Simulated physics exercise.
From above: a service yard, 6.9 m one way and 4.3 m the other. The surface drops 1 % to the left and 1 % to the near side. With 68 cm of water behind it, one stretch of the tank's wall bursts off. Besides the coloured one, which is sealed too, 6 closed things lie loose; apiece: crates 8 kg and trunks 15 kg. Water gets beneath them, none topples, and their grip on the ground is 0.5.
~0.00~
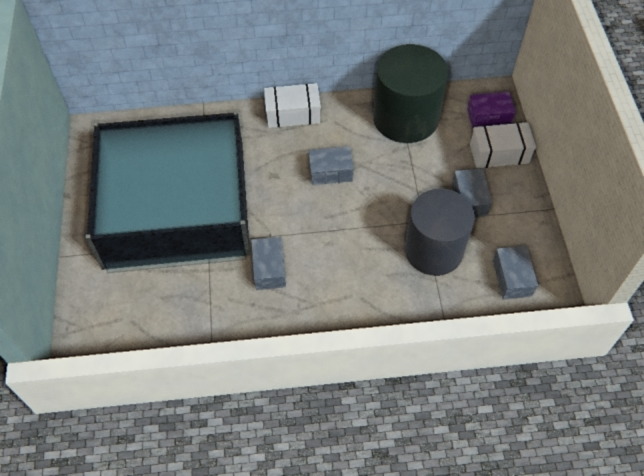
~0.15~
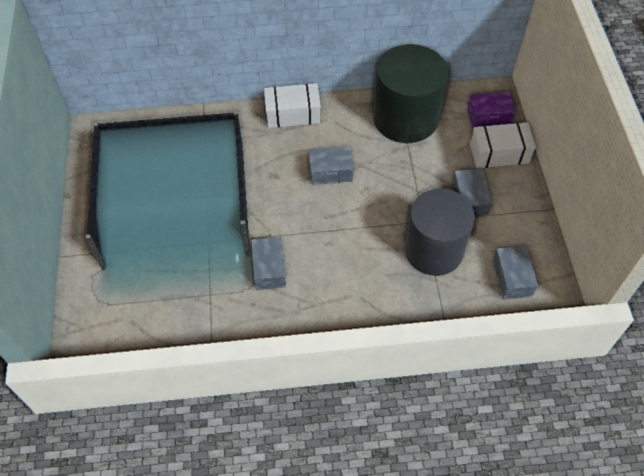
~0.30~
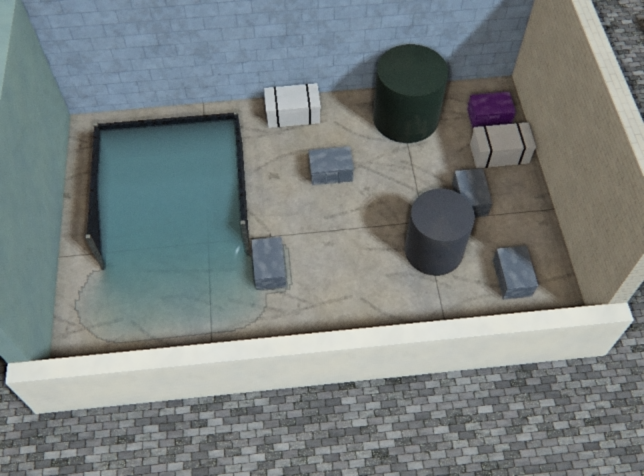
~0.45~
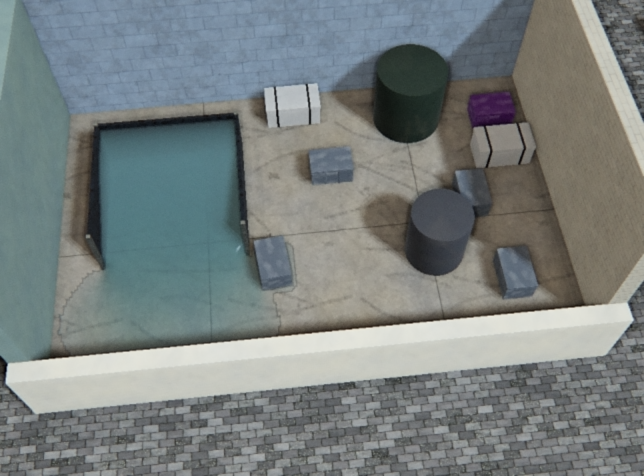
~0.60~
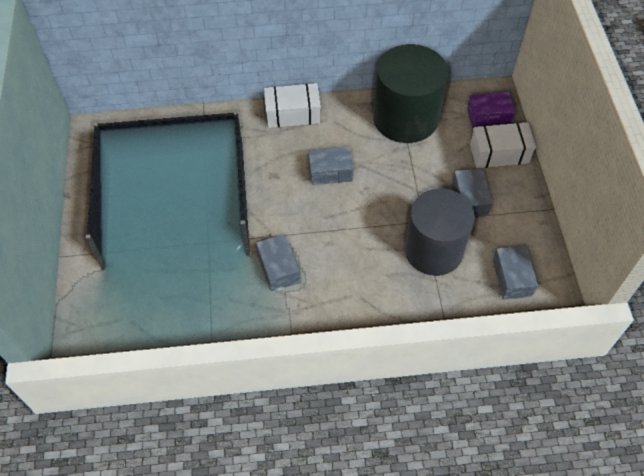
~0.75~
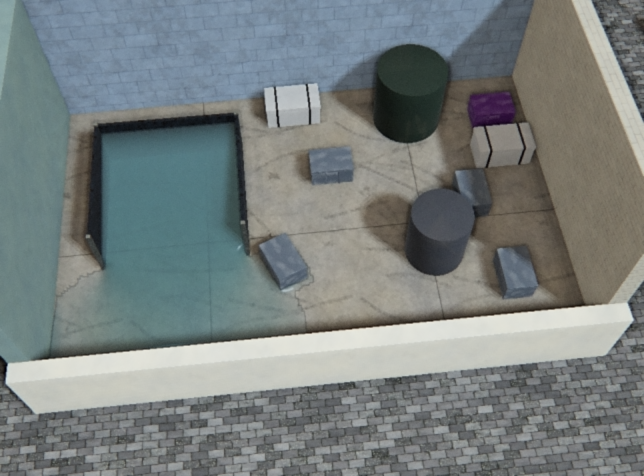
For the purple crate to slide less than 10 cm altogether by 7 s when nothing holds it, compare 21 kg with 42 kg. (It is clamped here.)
For it, only the higher weight holds it.
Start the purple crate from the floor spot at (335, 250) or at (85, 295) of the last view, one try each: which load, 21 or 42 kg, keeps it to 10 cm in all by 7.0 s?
In turn: Only the larger holds; neither is enough.
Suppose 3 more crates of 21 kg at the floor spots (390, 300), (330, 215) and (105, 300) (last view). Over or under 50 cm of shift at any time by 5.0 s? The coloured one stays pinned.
In turn: More, short of it, over.
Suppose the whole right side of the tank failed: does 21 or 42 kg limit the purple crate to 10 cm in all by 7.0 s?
In that case neither weight holds it.
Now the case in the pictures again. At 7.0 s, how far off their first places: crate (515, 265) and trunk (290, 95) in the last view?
In that order: 140 cm, 120 cm.
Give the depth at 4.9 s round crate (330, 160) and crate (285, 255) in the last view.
About 4 and 1 cm.
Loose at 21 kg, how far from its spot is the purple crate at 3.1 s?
Roughly 0 cm.
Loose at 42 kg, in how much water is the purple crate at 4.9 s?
About 7 cm.
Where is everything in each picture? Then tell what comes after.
The first picture shows the purple crate at (493, 103) rests on the ground; 3.4 m2 under water; 0 of 7 have shifted.
The second picture shows the purple crate at (493, 103) rests on the ground; 4.5 m2 under water; 0 of 7 have shifted.
The third picture shows the purple crate at (493, 103) rests on the ground; 5.8 m2 under water; 0 of 7 have shifted.
The fourth picture shows the purple crate at (493, 103) rests on the ground; water covers 7.3 m2; 1 of 7 have shifted.
The fifth picture shows the purple crate at (493, 103), on the bottom; 7.8 m2 under water; 1 of 7 have shifted.
The sixth picture shows the purple crate at (493, 103), on the bottom; water covers 8.0 m2; 1 of 7 have shifted.
After 1.4 s the purple crate would be 0 cm from its start with 21 kg and 0 cm from its start with 42 kg; 0 cm of water round it then.
After 3.1 s the purple crate would be 0 cm from its start with 21 kg and 0 cm from its start with 42 kg; 0 cm of water round it then.
After 4.9 s the purple crate would be 19 cm from its start with 21 kg and 2 cm from its start with 42 kg; 7 cm of water round it then.
After 7.0 s the purple crate would be 60 cm from its start with 21 kg and 2 cm from its start with 42 kg; 14 cm of water round it then.
